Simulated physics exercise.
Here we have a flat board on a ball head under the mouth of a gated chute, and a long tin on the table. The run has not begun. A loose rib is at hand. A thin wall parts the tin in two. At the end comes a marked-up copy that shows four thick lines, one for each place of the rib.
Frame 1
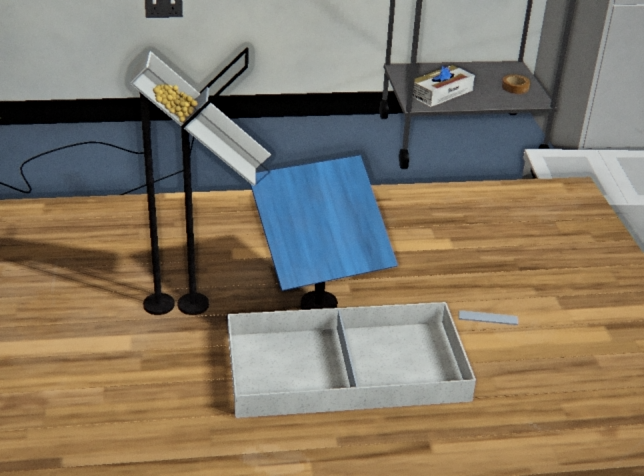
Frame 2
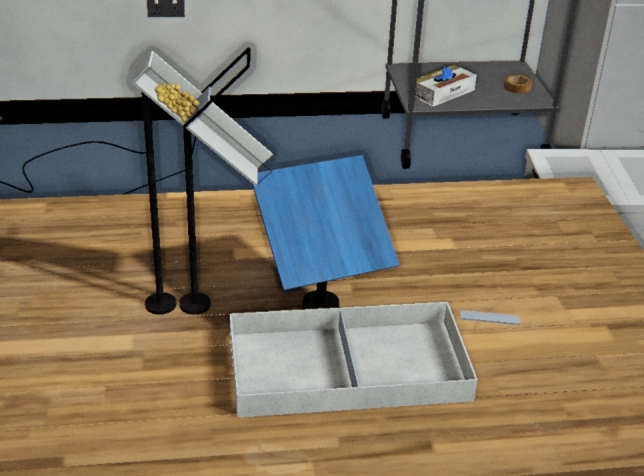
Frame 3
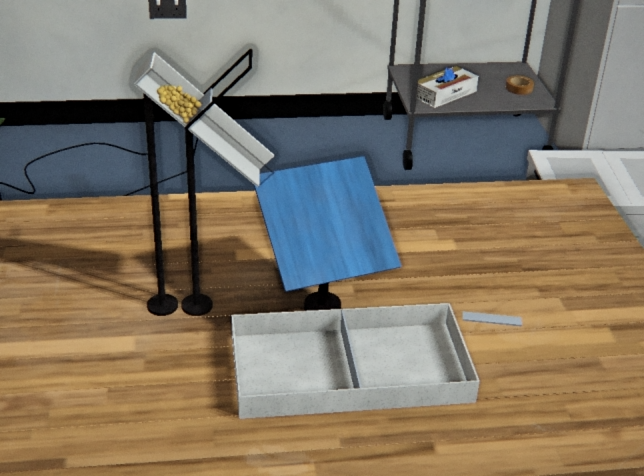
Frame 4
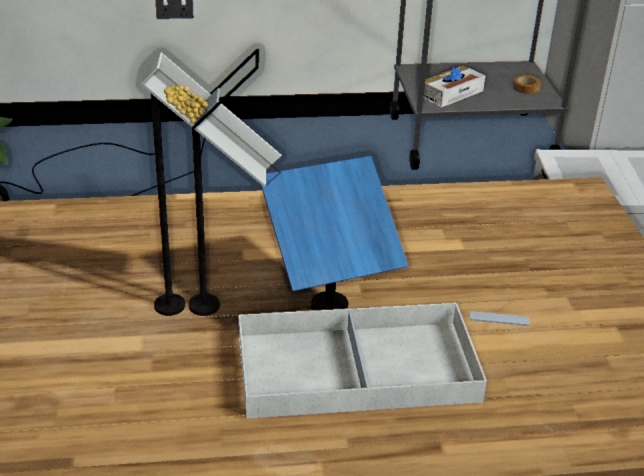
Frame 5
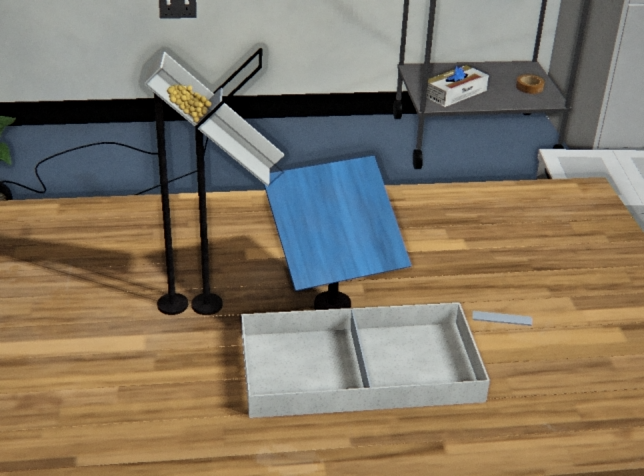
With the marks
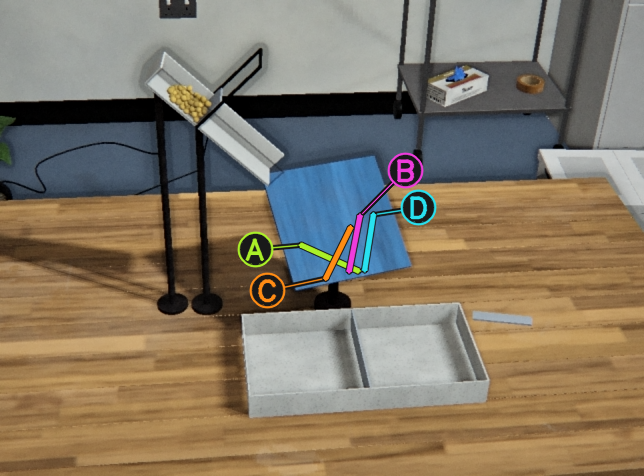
A wooden table held a pale two-part tray, a tilted blue board and a raised chute of small yellow balls; nothing on it moved, while the whole view drifted slightly, shifting everything rightward.
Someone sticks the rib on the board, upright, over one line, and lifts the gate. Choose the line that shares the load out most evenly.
Choose D.
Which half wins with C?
More lands on the left.
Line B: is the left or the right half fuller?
The left half.
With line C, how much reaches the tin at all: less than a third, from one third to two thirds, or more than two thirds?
Line C gives more than two thirds.
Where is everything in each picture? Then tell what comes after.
The first picture shows load behind the gate (179, 104), puffed corn balls; lip of the chute (255, 177), sloping fairly steeply.
The second picture shows middle of the board (325, 219), tilted fairly steeply; middle of its low edge (343, 277); of its high edge (307, 164).
The third picture shows front corners of the tin (240, 397) and (479, 381); front end of its middle wall (361, 389); gate still shut (208, 99).
The fourth picture shows middle of the load (189, 105); lip (266, 178).
The fifth picture shows middle of the load (193, 104); lip (269, 177).
On the marked copy, line A from (301, 245) to (358, 270); line B from (360, 216) to (349, 270); line C from (350, 227) to (325, 278); line D from (373, 214) to (364, 269).
For line A, of what is caught, not one piece in the left half, every piece in the right.
For line B, of what is caught, almost all in the left half, about a tenth in the right.
For line C, of what is caught, almost all in the left half, about a tenth in the right.
For line D, of what is caught, roughly half in the left half, roughly half in the right.
